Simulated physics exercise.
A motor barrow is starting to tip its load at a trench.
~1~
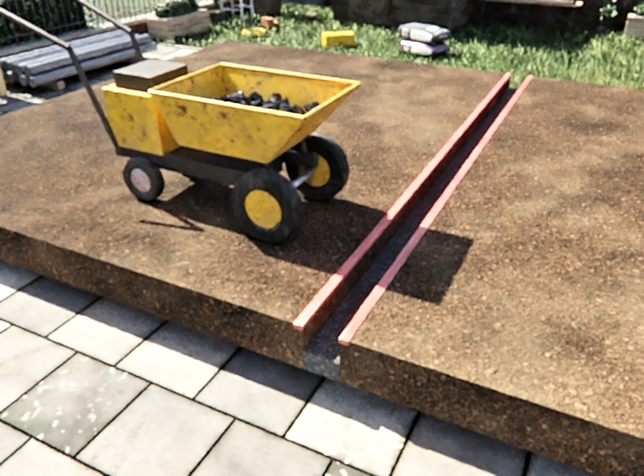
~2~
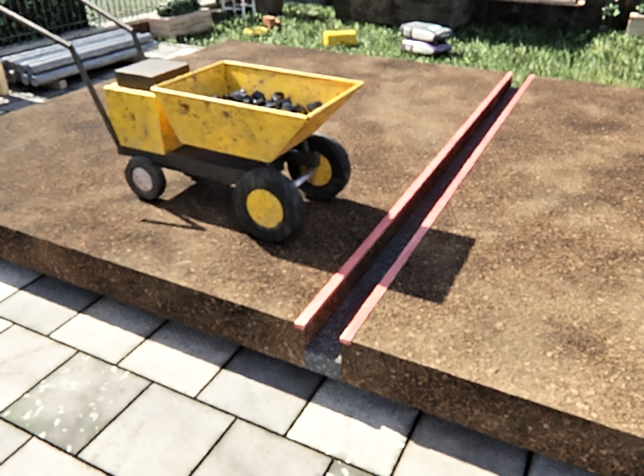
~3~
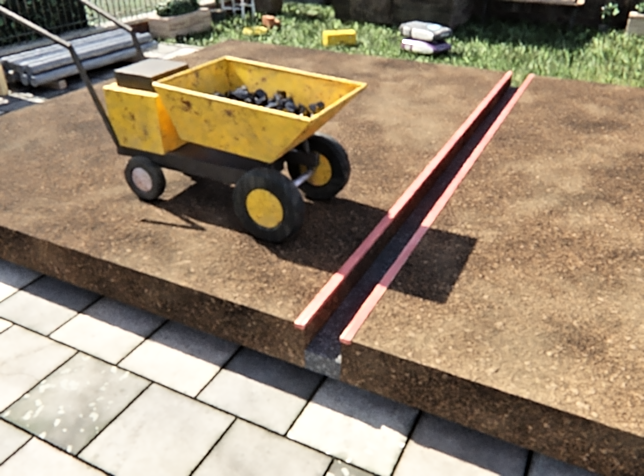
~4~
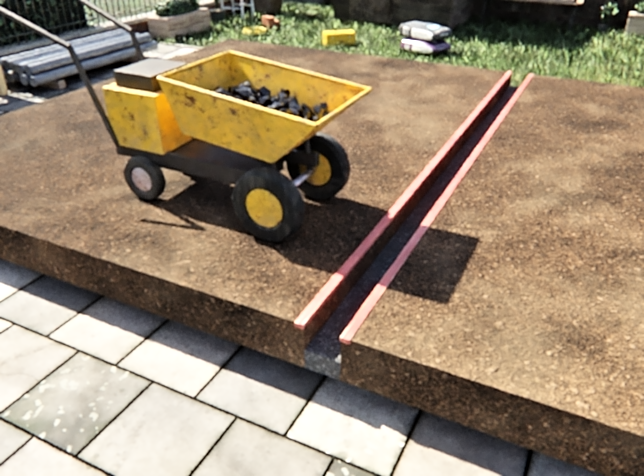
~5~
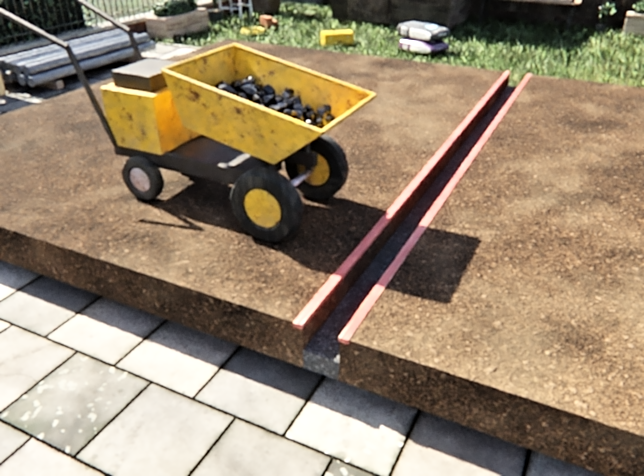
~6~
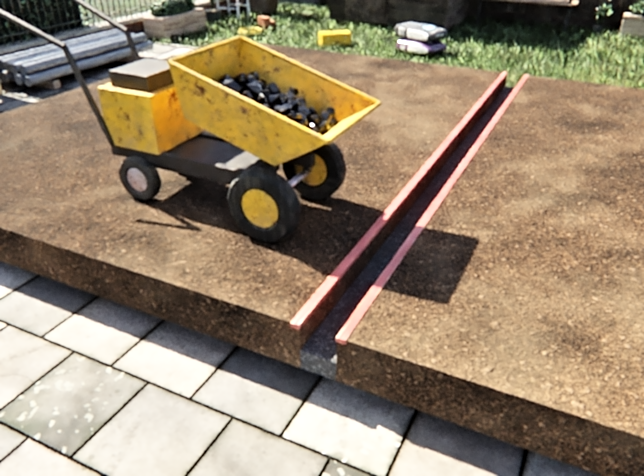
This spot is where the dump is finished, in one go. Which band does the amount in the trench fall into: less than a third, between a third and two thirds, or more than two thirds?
At least one third, at most two thirds.
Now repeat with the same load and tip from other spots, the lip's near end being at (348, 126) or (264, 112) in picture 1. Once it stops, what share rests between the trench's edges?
Close to 0 in a hundred, and close to 50 in a hundred.
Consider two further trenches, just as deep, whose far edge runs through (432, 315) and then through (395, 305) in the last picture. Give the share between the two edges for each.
In order, some 100 and some 90 percent.
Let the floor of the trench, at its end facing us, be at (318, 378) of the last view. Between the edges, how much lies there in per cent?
Around 60 percent.
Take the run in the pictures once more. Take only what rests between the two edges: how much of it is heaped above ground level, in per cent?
Roughly 20 %.
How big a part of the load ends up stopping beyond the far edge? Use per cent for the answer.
Roughly 50 in a hundred.
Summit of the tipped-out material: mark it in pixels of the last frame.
Near (422, 238).
Soon, skip tipped steeply; all in the skip.
A while on, skip tipped steeply; most in the skip; a small part in or heaped over the trench; a small part beyond it.
Towards the end, skip tipped right over; a small part in the skip; about a third in or heaped over the trench; about half beyond it.
Finally, skip tipped right over; a stray few in the skip; about half in or heaped over the trench; about half beyond it.
